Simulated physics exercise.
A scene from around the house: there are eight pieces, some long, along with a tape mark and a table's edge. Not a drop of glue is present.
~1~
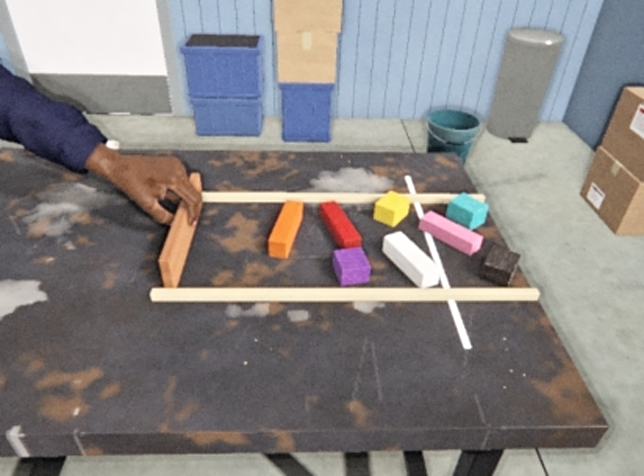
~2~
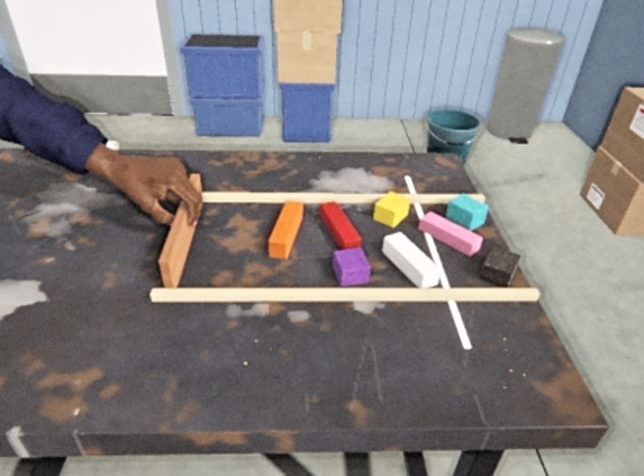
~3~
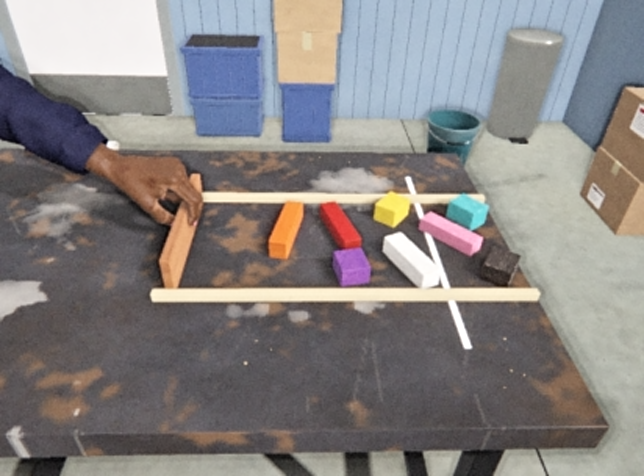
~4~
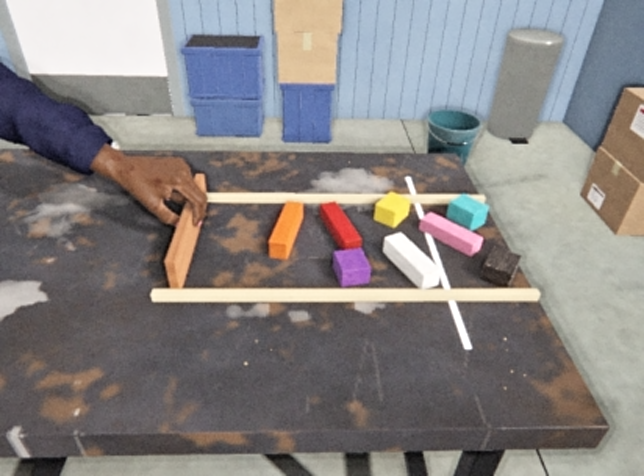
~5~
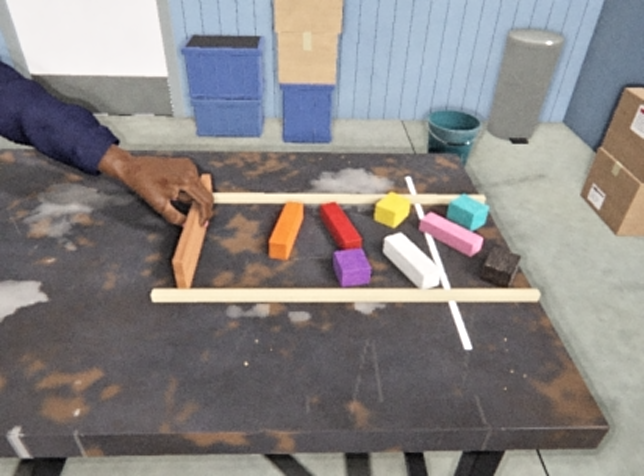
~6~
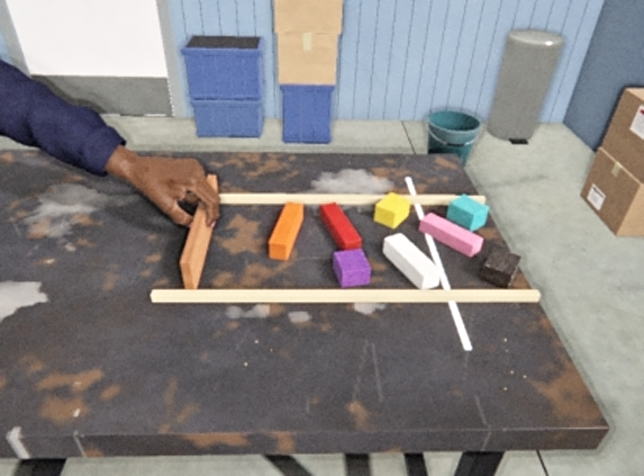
At the start, a hand holds an upright wooden board at the left end of two pale rails on a dark, worn table, with colourful blocks and bars lying farther right around a white tape line. The hand then slides the board a short way right, while the blocks stay still.
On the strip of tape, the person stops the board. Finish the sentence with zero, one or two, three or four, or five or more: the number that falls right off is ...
The number that falls right off is zero.
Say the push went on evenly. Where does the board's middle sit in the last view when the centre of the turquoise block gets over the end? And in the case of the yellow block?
The middle is at (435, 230) when it's the turquoise block, and at (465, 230) when it's the yellow block.
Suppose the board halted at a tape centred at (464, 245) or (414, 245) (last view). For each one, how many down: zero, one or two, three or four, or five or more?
Taking the two tapes in that order, the answers are three or four and zero.
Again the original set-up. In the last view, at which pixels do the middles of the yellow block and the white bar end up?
In the last picture the first middle sits at (464, 208) and the other at (484, 264).
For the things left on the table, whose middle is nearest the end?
That's the turquoise block.
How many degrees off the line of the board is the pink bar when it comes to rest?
Around 25 degrees.
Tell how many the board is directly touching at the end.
That would be 2 of them.
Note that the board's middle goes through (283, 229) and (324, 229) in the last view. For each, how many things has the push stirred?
I make it 1 at the first spot and 2 at the other.
Soon after, none off yet; black block at rest near (501, 268); turquoise block at rest near (467, 213); pink bar at rest near (450, 234).
After that, none off yet; black block at rest near (501, 268); turquoise block at rest near (468, 213); pink bar moving near (458, 235).
In the end, the number that fall off is zero.
